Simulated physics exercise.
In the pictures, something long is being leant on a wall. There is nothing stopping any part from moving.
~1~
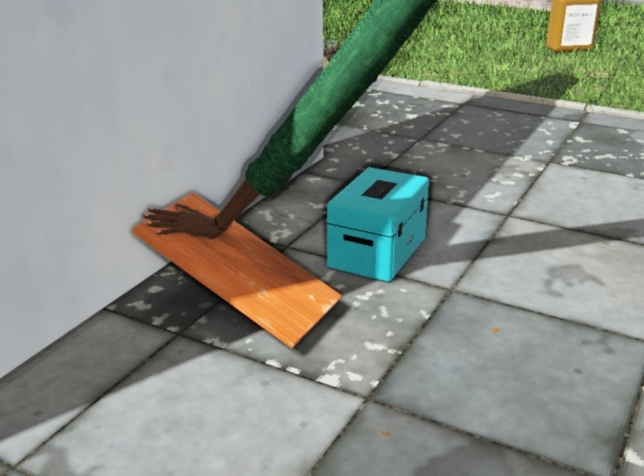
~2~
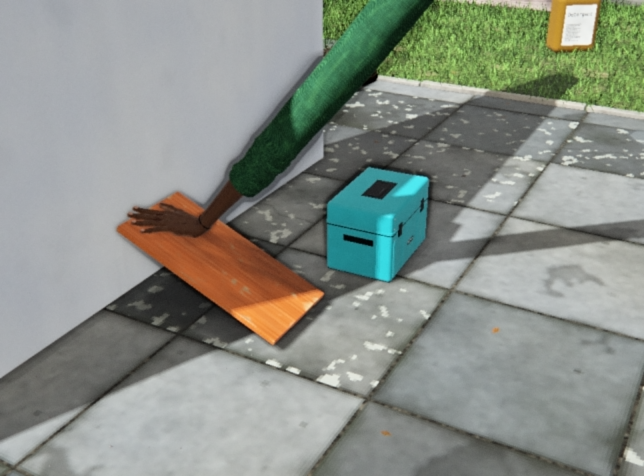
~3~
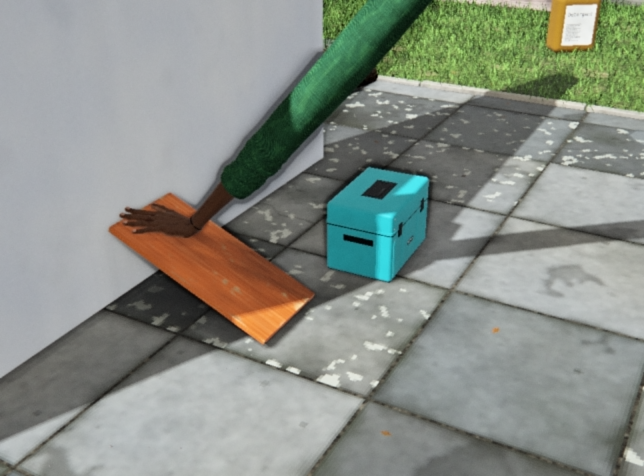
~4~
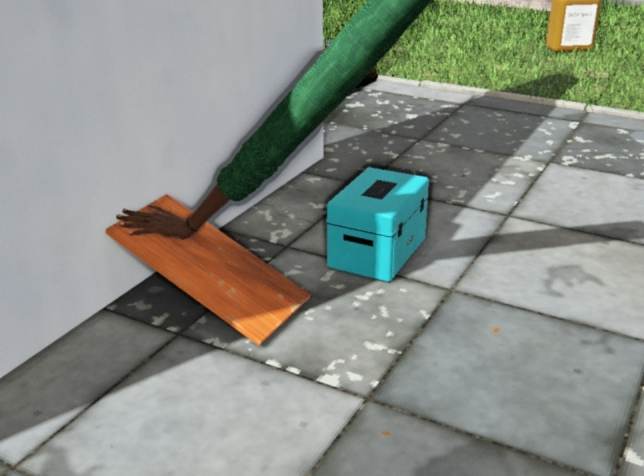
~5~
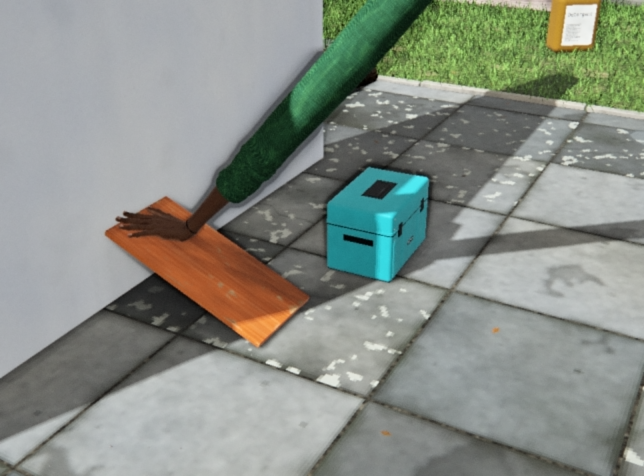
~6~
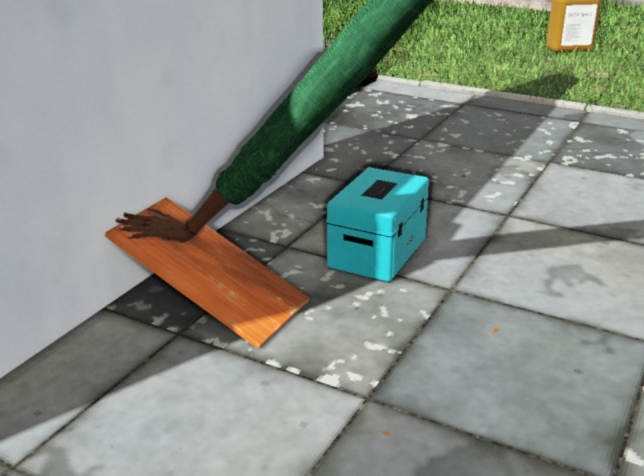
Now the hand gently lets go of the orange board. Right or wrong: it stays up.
Wrong, it slips.
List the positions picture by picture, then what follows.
In the first frame, on its way; orange board (239, 265); turquoise toolbox (379, 222).
In the second frame, on its way; orange board (222, 263); turquoise toolbox (379, 222).
In the third frame, on its way; orange board (213, 263); turquoise toolbox (379, 222).
In the fourth frame, on its way; orange board (210, 265); turquoise toolbox (379, 222).
In the fifth frame, leant on the wall, still held; orange board (209, 266); turquoise toolbox (379, 222).
In the sixth frame, leant on the wall, still held; orange board (209, 268); turquoise toolbox (379, 222).
Then, 0.30 s on from there, orange board leaning 16° more than when let go near (216, 291).
Then, 0.40 s on from there, orange board leaning 23° more than when let go near (218, 298).
Then, 0.50 s on from there, orange board resting near (220, 300).
In the end, moved from the start, orange board; turquoise toolbox unmoved. At the end, from the last picture's camera, orange board near (219, 301). The board gives way.
